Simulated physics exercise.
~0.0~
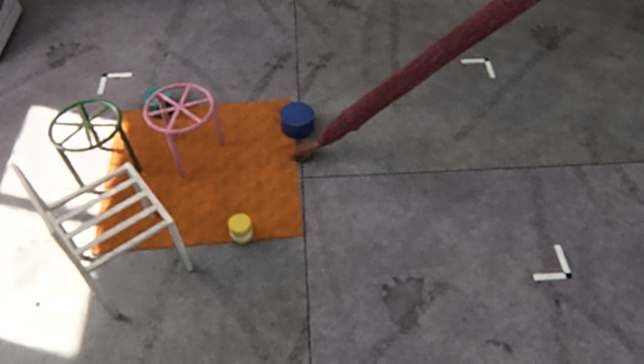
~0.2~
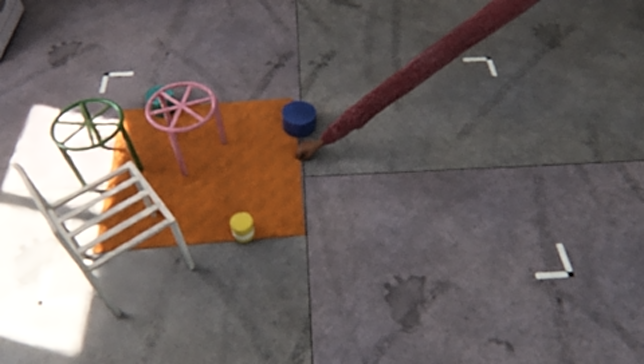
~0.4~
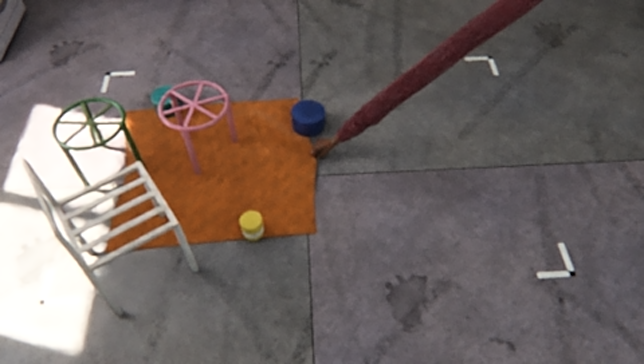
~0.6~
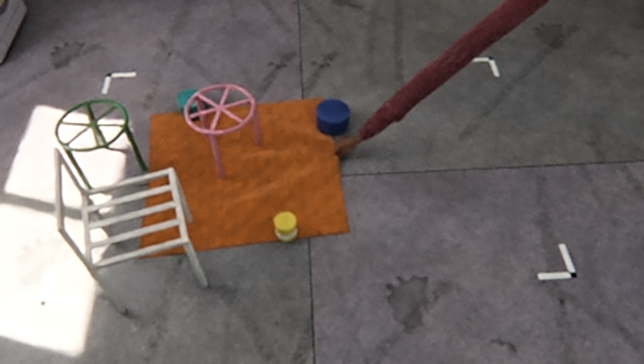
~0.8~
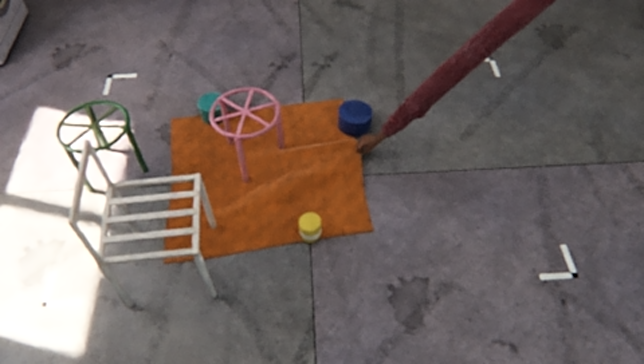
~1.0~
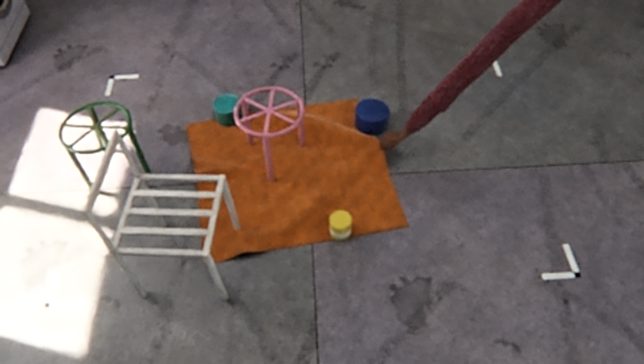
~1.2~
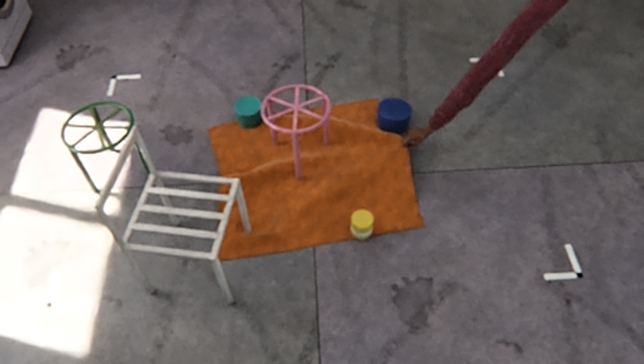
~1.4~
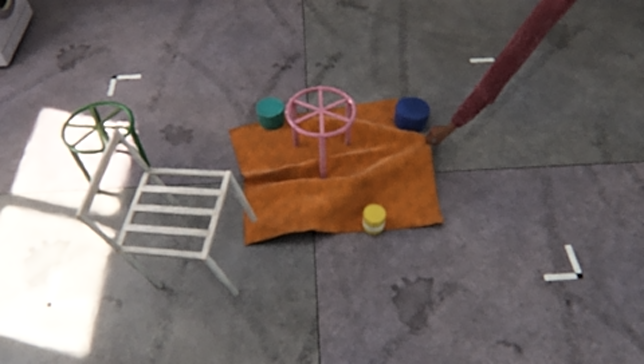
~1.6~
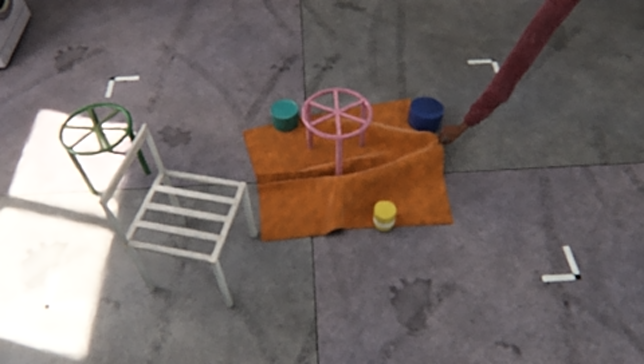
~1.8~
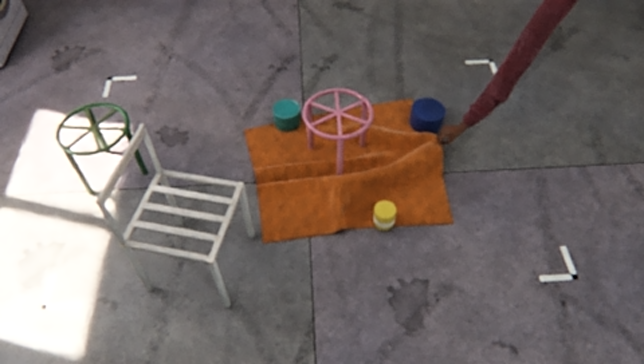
To begin with, a pink stool, a yellow pot, a blue tub and a partly hidden teal bin are on an orange rug on a grey floor, with a white chair and a green stool at its left. A long, dark red arm at the rug's right edge starts drawing it rightward. The stool, pot, tub and bin travel along with it, while the white chair turns and shifts right before being left behind. Creases then form across the fabric. Finally, the rug rests rumpled, its four items still together, with the chair clear of it and the green stool unmoved.
